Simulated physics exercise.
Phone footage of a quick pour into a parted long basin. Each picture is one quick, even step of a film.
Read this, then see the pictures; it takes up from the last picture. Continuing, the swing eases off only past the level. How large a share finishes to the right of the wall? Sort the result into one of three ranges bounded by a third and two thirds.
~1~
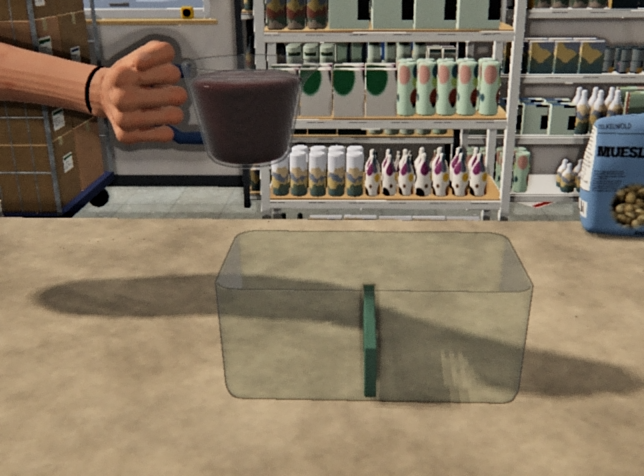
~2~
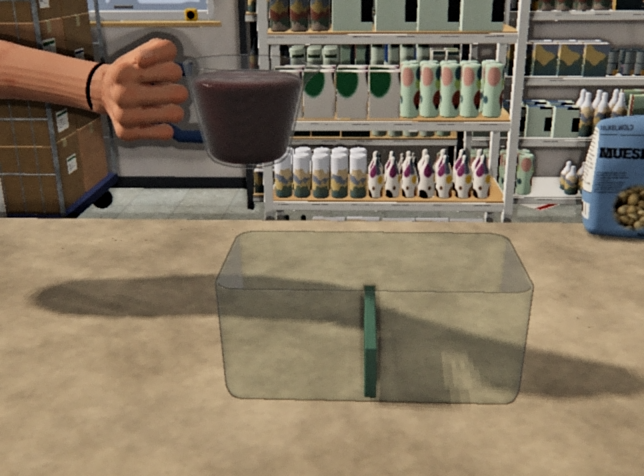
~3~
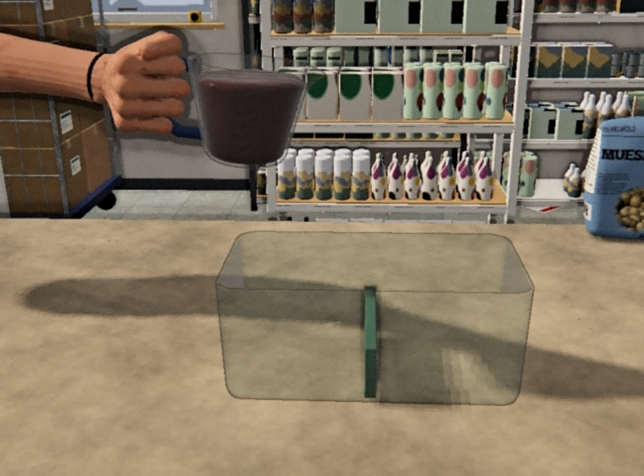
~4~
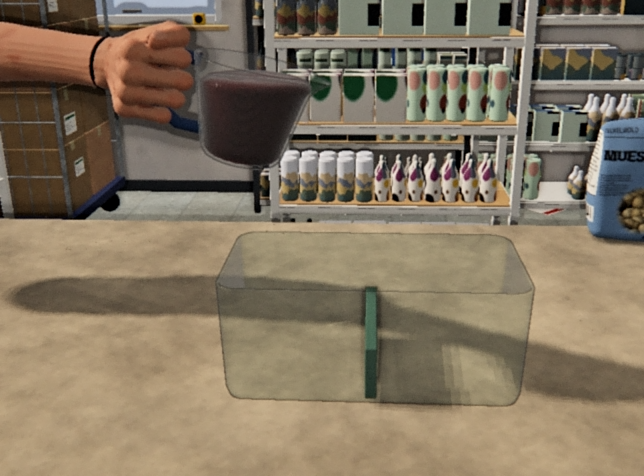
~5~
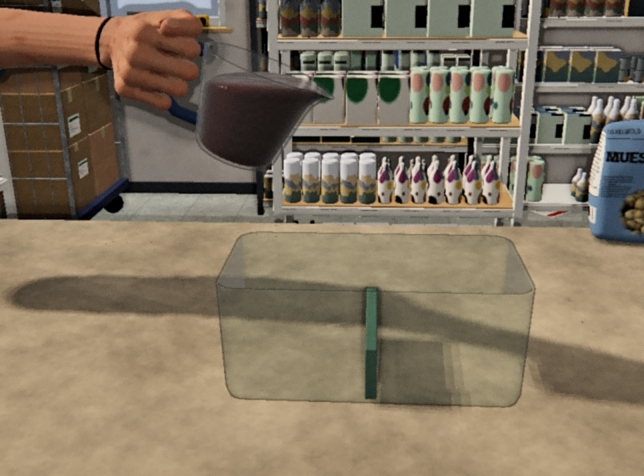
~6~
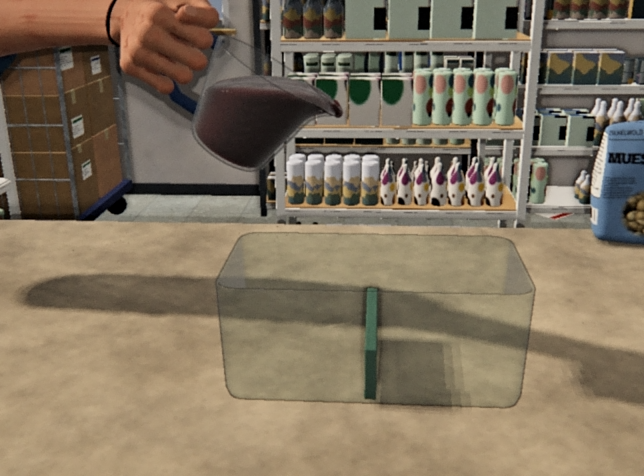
It falls in the middle range, a third to two thirds.
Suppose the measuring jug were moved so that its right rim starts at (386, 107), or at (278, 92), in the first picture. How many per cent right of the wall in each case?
It comes to 95 % the first time and 5 % the second.
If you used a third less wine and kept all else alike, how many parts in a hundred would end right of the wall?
Roughly 20 in a hundred.
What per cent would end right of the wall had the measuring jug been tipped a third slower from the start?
Roughly 65 %.
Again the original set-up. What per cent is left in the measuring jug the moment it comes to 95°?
Roughly 35 percent remains at that point.
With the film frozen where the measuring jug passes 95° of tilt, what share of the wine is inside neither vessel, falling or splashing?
Roughly 35 percent.
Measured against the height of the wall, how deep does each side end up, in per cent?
Once it settles, the left reaches around 20 and the right around 20.
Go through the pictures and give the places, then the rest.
In the first frame, tilt 0°; pouring edge (321, 64); surface from (192, 78) to (303, 77); the long basin's rim runs from (227, 259) to (519, 262); the wall's top is at (370, 315).
In the second frame, tilt 2°; pouring edge (323, 67); surface from (193, 77) to (303, 78).
In the third frame, tilt 6°; pouring edge (327, 73); surface from (199, 75) to (307, 80).
In the fourth frame, tilt 13°; pouring edge (331, 83); surface from (202, 75) to (313, 83).
In the fifth frame, tilt 22°; pouring edge (335, 97); surface from (206, 82) to (325, 88).
In the sixth frame, tilt 33°; pouring edge (336, 114); surface from (208, 88) to (329, 104); 4 per cent is over the edge.
A moment on, the measuring jug is tipped on its side and 33 per cent is still to pour, 3 is left of the wall and 31 right of it.
Next, the measuring jug is tipped right over and 2 per cent is still to pour, 45 is left of the wall and 47 right of it.
Then the measuring jug is tipped right over and 0 per cent is still to pour, 51 is left of the wall and 48 right of it.
Later the measuring jug is tipped right over and 0 per cent is still to pour, 51 is left of the wall and 48 right of it.
Finally, 51 per cent lies left of the wall, 48 right of it and 1 outside.
